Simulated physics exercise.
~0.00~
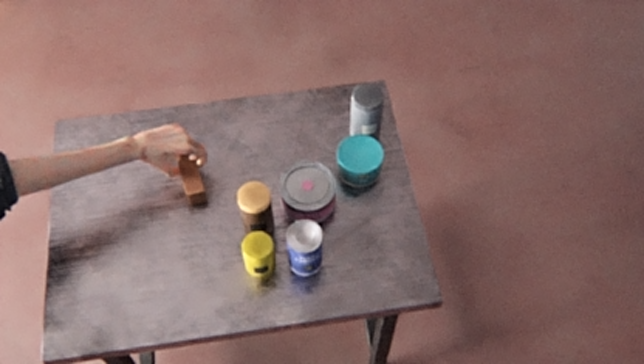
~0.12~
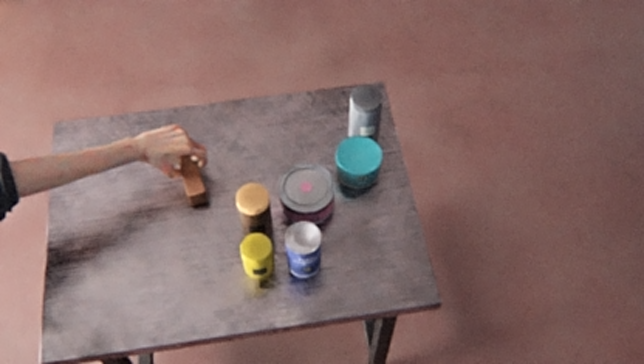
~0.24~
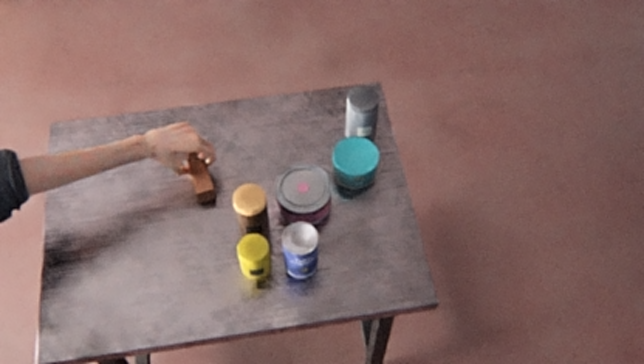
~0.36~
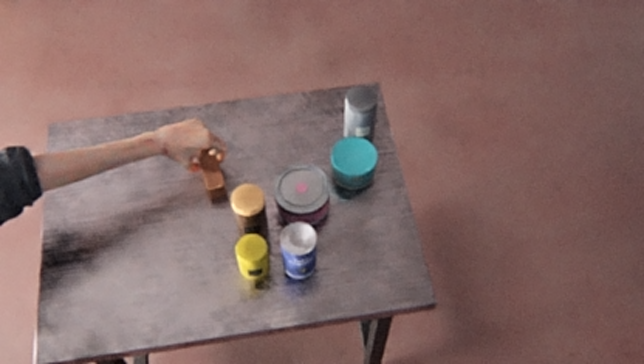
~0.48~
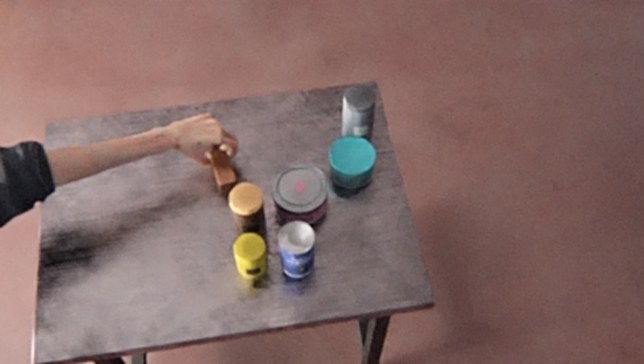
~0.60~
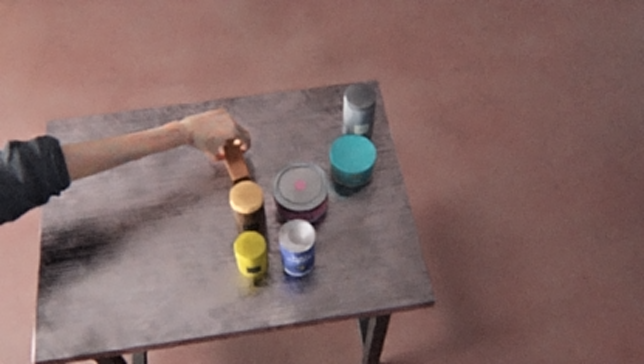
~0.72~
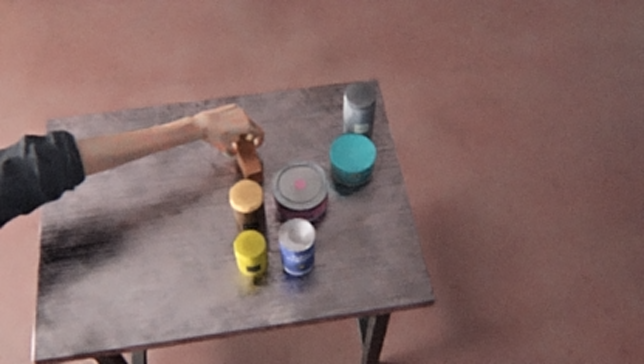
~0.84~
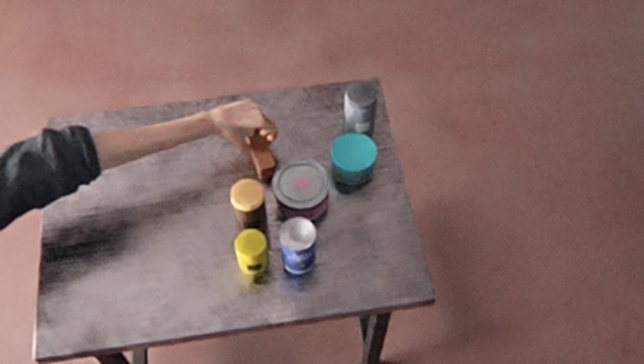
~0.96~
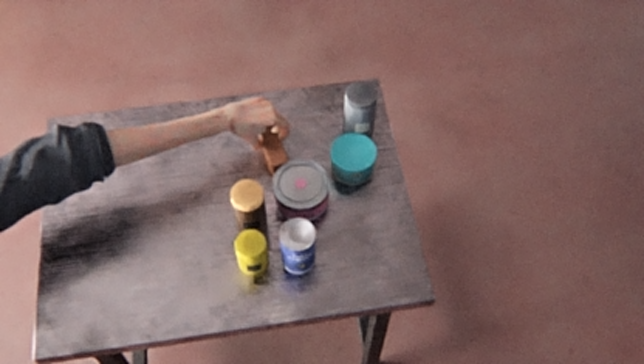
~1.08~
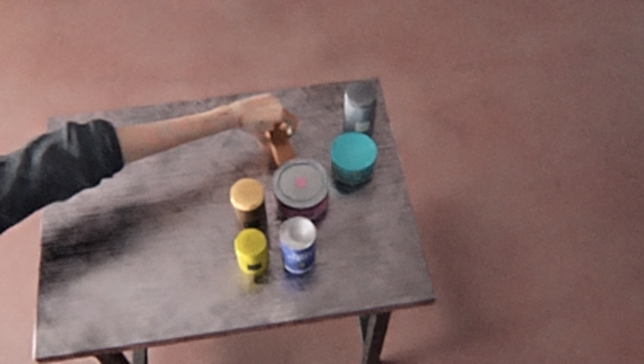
In the video, a hand holding a small brown block slides it slowly to the right across a dark tabletop, passing behind a cluster of jars and tubs. It ends near the pink tub with the grey lid, and all six containers remain standing in their places.
